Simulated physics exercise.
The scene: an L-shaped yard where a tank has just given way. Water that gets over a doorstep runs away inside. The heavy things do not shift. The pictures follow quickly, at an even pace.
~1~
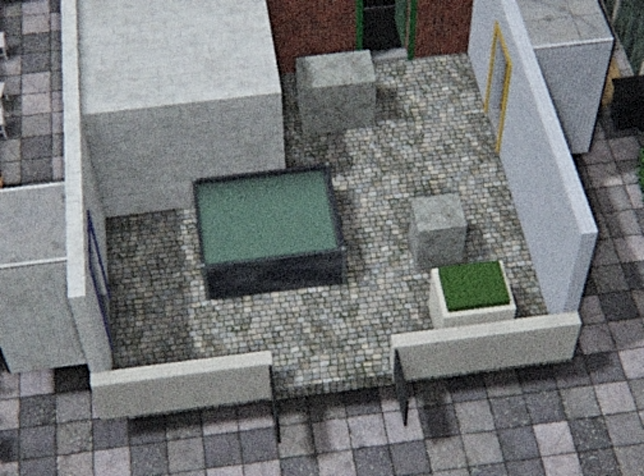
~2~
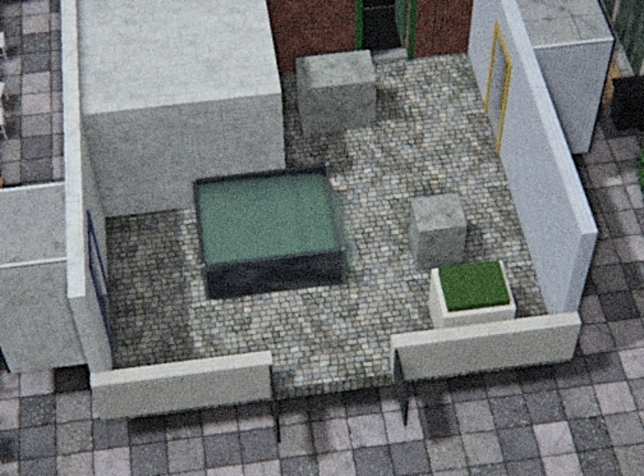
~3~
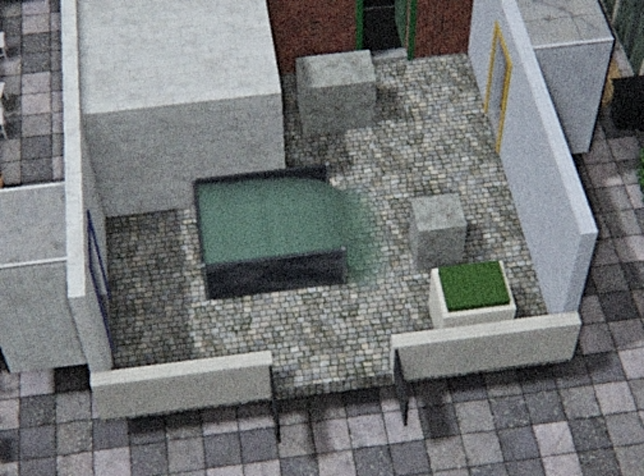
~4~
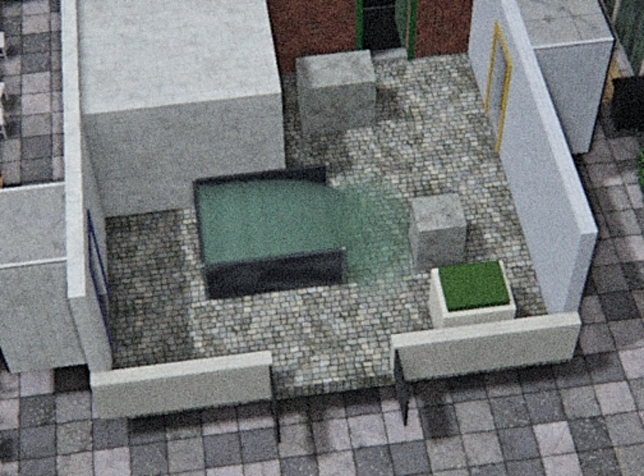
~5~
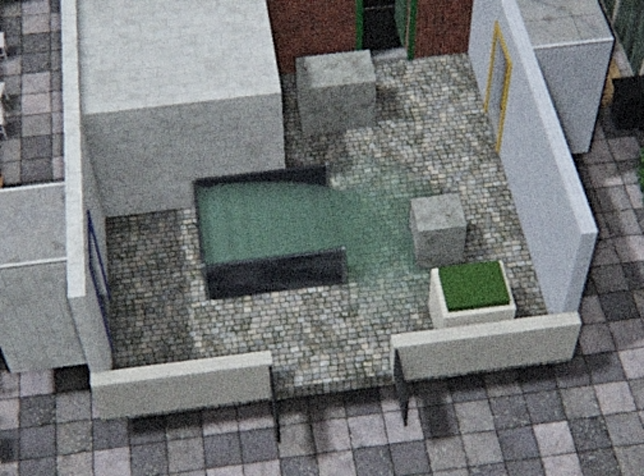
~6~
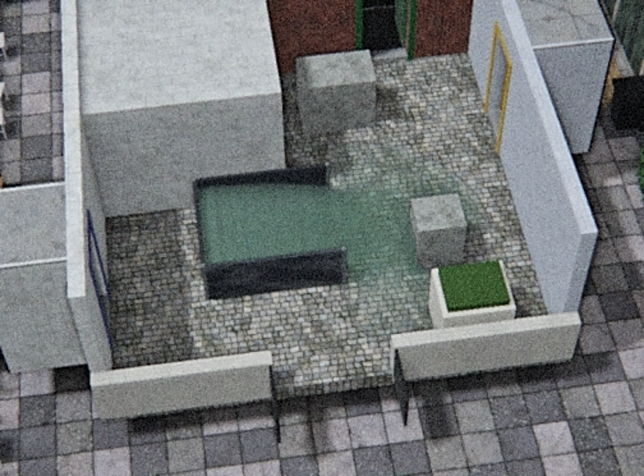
In a walled paved yard, green water pours from the open right side of a dark tank, spreading around a grey block.
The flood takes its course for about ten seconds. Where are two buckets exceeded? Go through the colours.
The blue door holds within the limit; the green door floods; the yellow door floods.
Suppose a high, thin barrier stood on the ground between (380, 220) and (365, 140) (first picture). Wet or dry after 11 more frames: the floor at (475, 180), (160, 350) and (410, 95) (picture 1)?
In turn: Wet, no water, dry.
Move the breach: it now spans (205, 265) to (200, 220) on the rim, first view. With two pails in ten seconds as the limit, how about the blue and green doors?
Then: Blue door passes that mark; green door holds.
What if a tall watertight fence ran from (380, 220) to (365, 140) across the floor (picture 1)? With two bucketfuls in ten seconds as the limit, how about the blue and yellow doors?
In short: Blue door keeps below it, yellow door lets less in.
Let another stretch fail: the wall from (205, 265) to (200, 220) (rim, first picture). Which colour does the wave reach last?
I say the one in green.
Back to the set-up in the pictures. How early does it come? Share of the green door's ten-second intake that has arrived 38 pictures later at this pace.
Some 50 per cent.
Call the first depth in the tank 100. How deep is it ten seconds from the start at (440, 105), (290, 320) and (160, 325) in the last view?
About 16, 2 and 6 per cent.
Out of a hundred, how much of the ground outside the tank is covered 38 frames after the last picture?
Some 90 per cent.
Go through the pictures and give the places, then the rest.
Still water in the tank at (267, 217), in the first picture.
Water pours out at (334, 227) and has run to a hidden place, in the second picture.
Water pours out at (334, 230) and has run to (354, 186), in the third picture.
Water pours out at (334, 231) and has run to (372, 176), in the fourth picture.
Water pours out at (334, 232) and has run to a hidden place, in the fifth picture.
The front is at (477, 202), out from the gap at (334, 232), in the sixth picture.
A moment on, water covers 40 % of the floor; the blue door not reached, the green door not reached, the yellow door wet at the sill, nothing in.
Next, water covers 50 % of the floor; the blue door not reached, the green door not reached, the yellow door under two buckets in.
Then, water covers 75 % of the floor; the blue door not reached, the green door under two buckets in, the yellow door over two buckets in.
Later, water covers 90 % of the floor; the blue door wet at the sill, nothing in, the green door over two buckets in, the yellow door over two buckets in.
In the end, water covers 100 % of the floor; the blue door wet at the sill, nothing in, the green door far over two buckets in, the yellow door over two buckets in.
